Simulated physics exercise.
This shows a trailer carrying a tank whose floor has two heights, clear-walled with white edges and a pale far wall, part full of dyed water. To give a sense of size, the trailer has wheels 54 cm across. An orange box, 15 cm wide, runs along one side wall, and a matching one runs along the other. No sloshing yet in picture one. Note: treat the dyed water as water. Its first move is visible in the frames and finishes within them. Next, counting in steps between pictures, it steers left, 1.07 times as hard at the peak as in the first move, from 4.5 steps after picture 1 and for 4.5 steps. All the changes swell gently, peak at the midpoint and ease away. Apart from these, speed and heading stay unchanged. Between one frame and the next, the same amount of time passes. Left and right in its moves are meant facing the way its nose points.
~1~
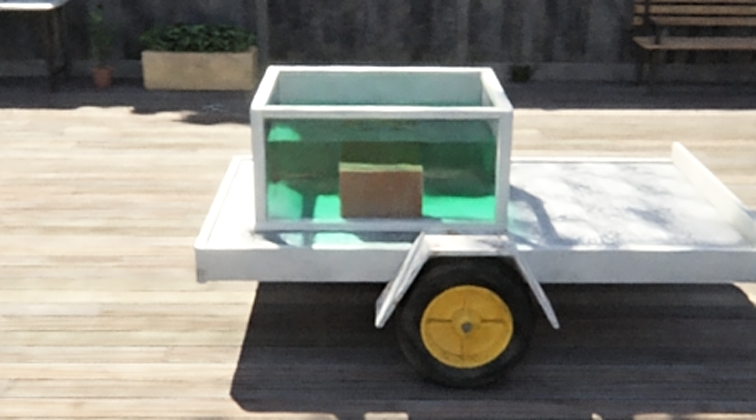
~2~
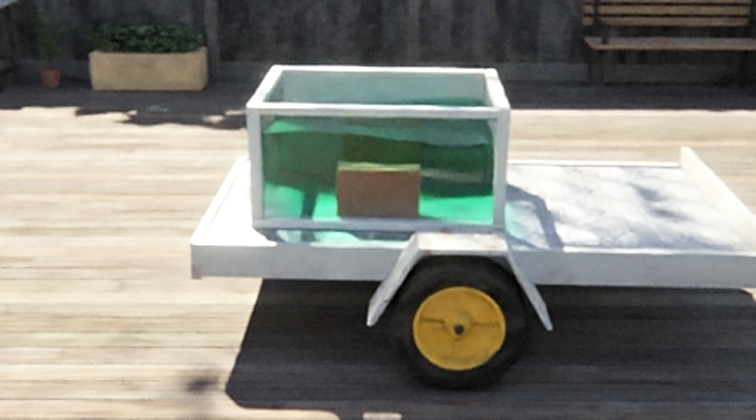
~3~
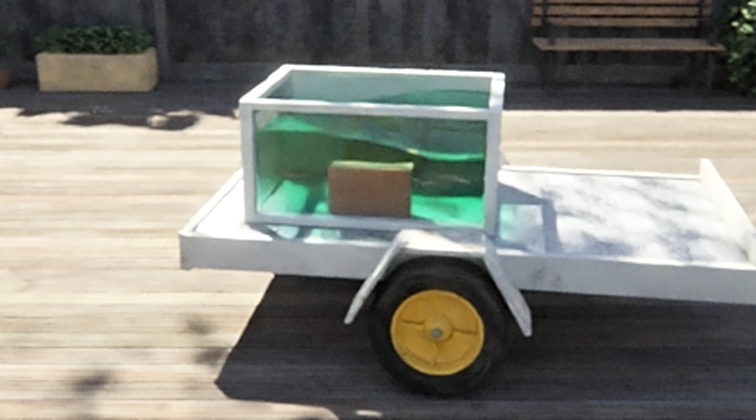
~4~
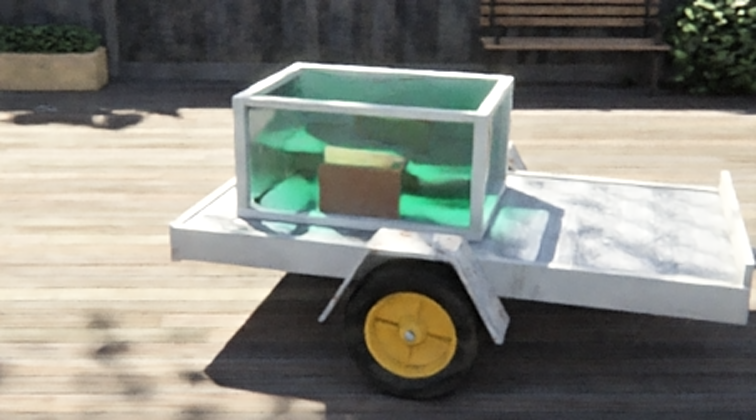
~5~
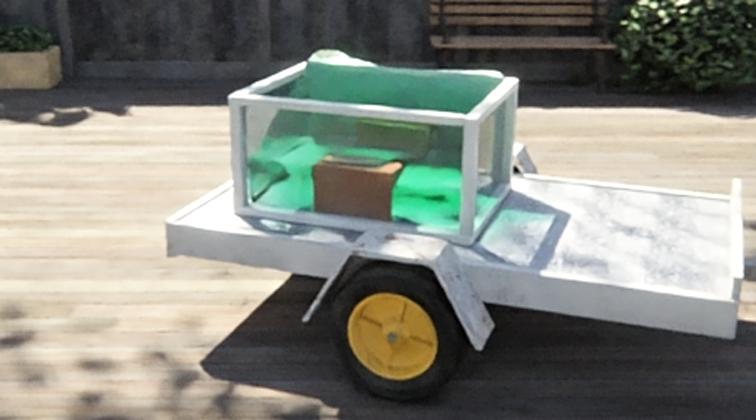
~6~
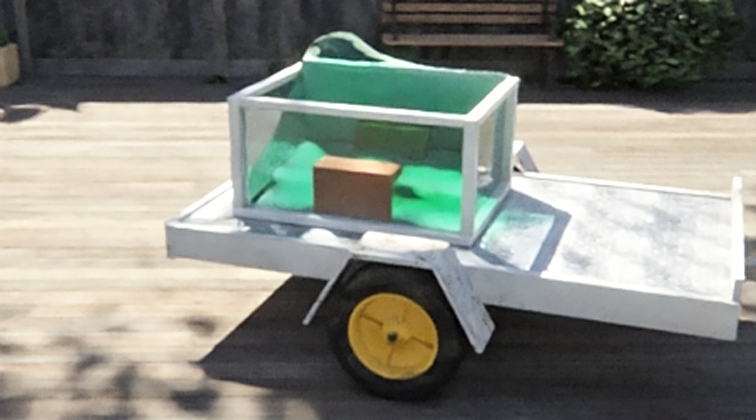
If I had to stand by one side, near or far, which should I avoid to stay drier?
Avoid the near side.
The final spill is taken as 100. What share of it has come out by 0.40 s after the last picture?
By then about 20 per cent is out.
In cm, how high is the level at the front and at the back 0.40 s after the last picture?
At the front 36 cm, at the back 42 cm.
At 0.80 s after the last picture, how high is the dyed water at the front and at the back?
Some 30 cm in front and some 34 cm behind.
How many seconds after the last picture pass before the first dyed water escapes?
First escape: Approx. 0.2 s.
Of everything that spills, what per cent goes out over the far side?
About 20 per cent.
Then, 0.40 s after the last picture, it stands 43 cm high behind and 35 cm in front; 4 per cent has gone over the far side.
Then, 0.80 s after the last picture, it stands 34 cm high behind and 29 cm in front; 9 per cent has gone over the near side and the far side, a little elsewhere.
Then, 1.30 s after the last picture, it stands 31 cm high behind and 30 cm in front; 15 per cent has gone mostly over the near side, some over the far side.
Then, 3.43 s after the last picture, 17 per cent has gone mostly over the near side, some over the far side; the far side has passed 4 per cent and the near side 11.
